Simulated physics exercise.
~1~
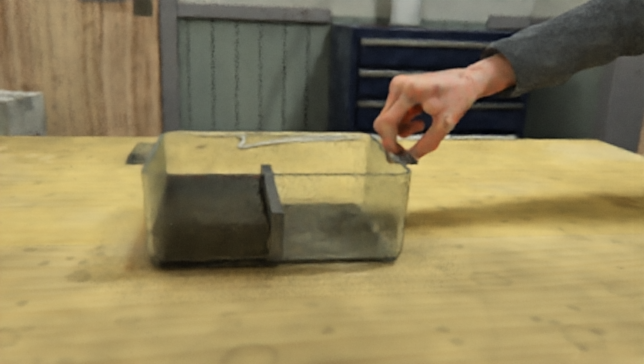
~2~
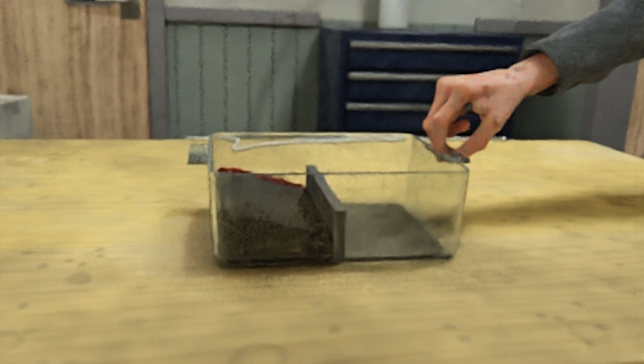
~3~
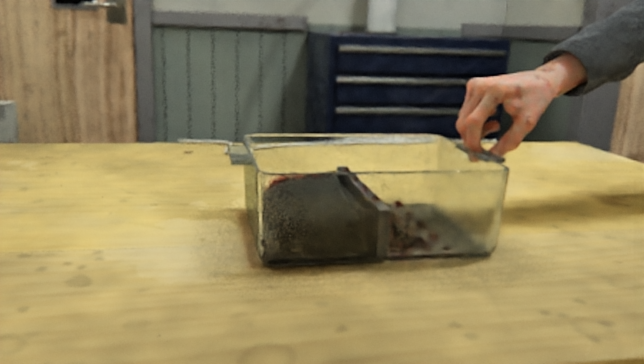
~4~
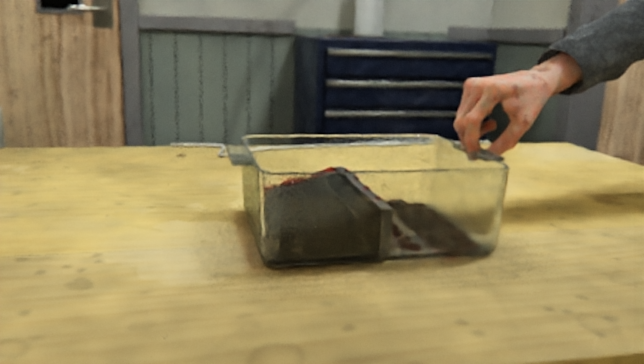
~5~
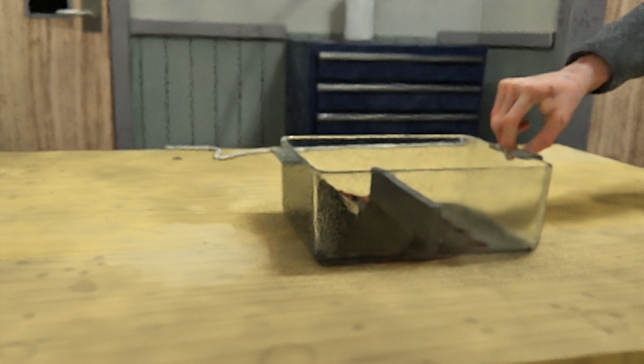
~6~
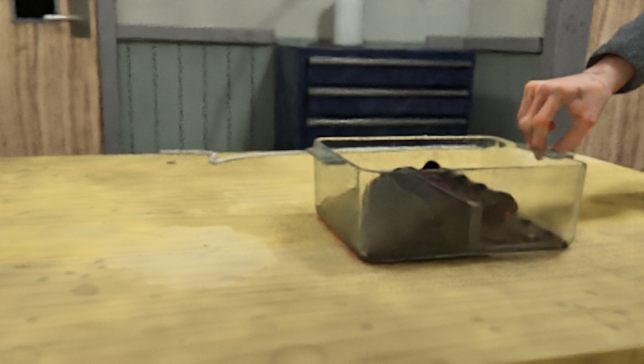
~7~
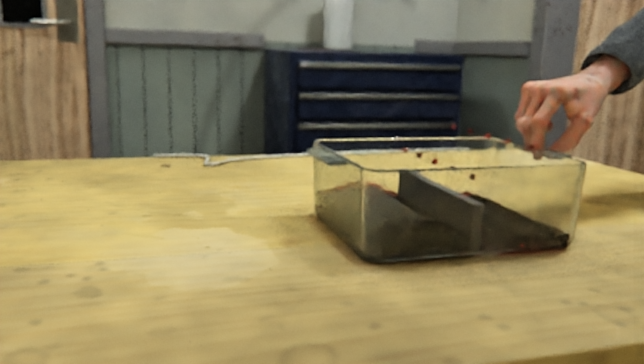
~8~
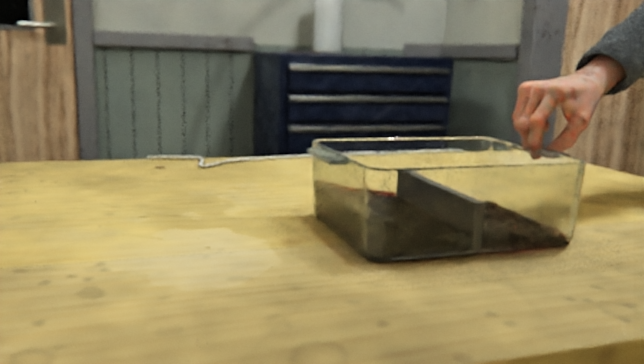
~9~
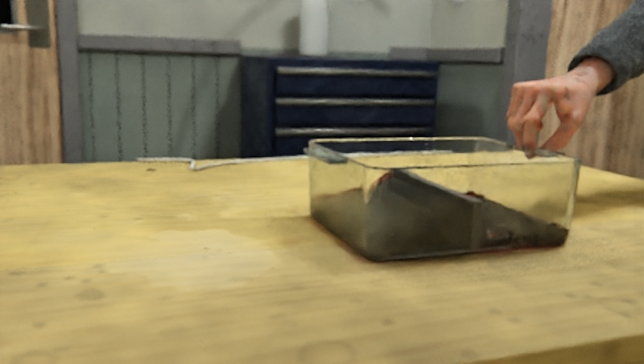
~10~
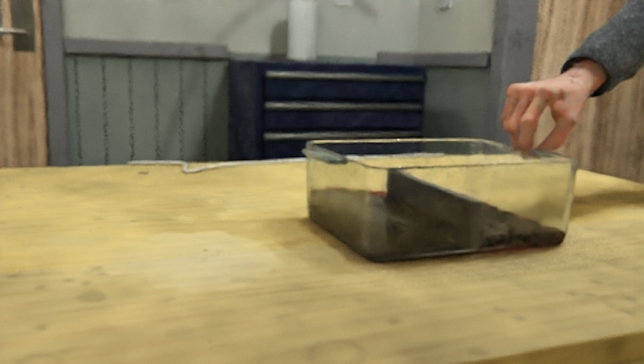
The clip shows a hand pulling a clear, divided box of dark liquid to the right across a wooden table in stages, pausing partway. The liquid sloshes over the divider from the left side into the right, and the box ends at rest with liquid on both sides.
